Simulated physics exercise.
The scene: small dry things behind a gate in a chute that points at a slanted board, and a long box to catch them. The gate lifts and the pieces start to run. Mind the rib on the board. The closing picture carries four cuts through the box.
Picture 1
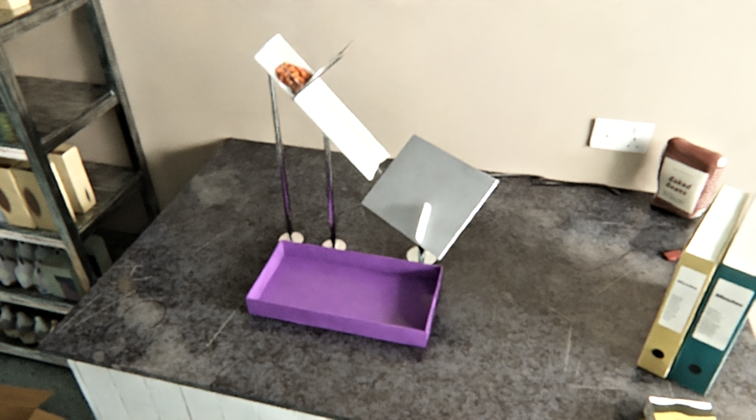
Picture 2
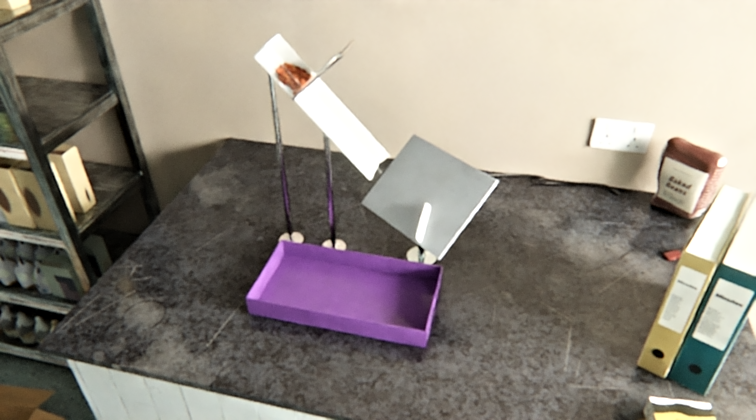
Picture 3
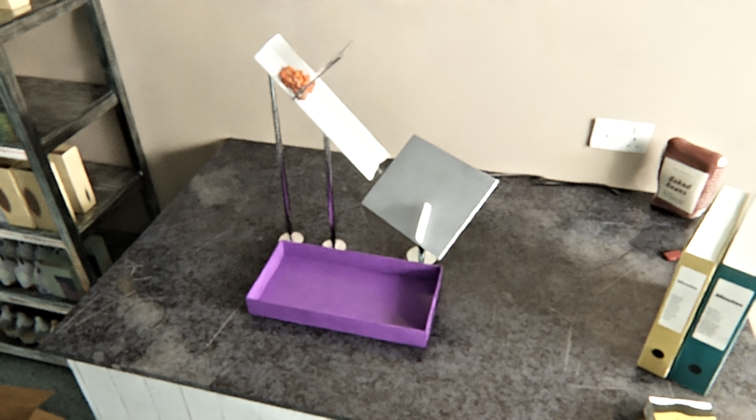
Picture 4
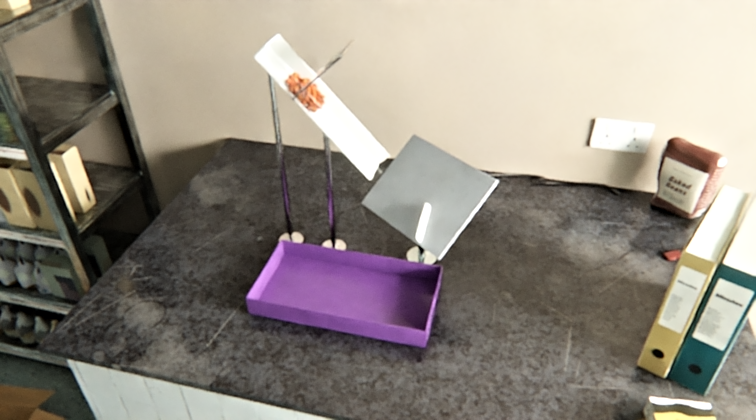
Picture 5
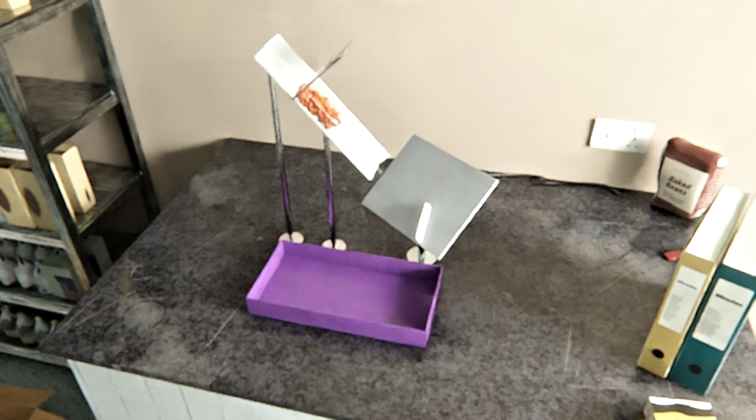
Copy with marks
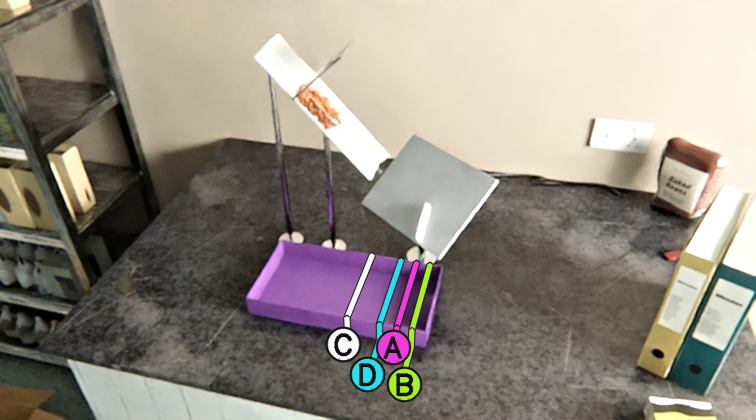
Small reddish-brown pellets slide down a white chute toward the right, spreading out as they move.
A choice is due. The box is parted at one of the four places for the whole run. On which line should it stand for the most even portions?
D.
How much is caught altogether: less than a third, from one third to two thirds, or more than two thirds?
More than two thirds.
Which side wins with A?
Left.
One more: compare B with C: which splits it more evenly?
That is line C.
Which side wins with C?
Right.
On the marked copy, line A crosses the front rim at (396, 326); line B crosses the front rim at (412, 329); line C crosses the front rim at (347, 317); line D crosses the front rim at (379, 323).
If A is chosen, of what is caught, most on the left of the divider, a small part on the right.
If B is chosen, of what is caught, nearly all on the left of the divider, a stray few on the right.
If C is chosen, of what is caught, about a quarter on the left of the divider, most on the right.
If D is chosen, of what is caught, about two thirds on the left of the divider, about a third on the right.
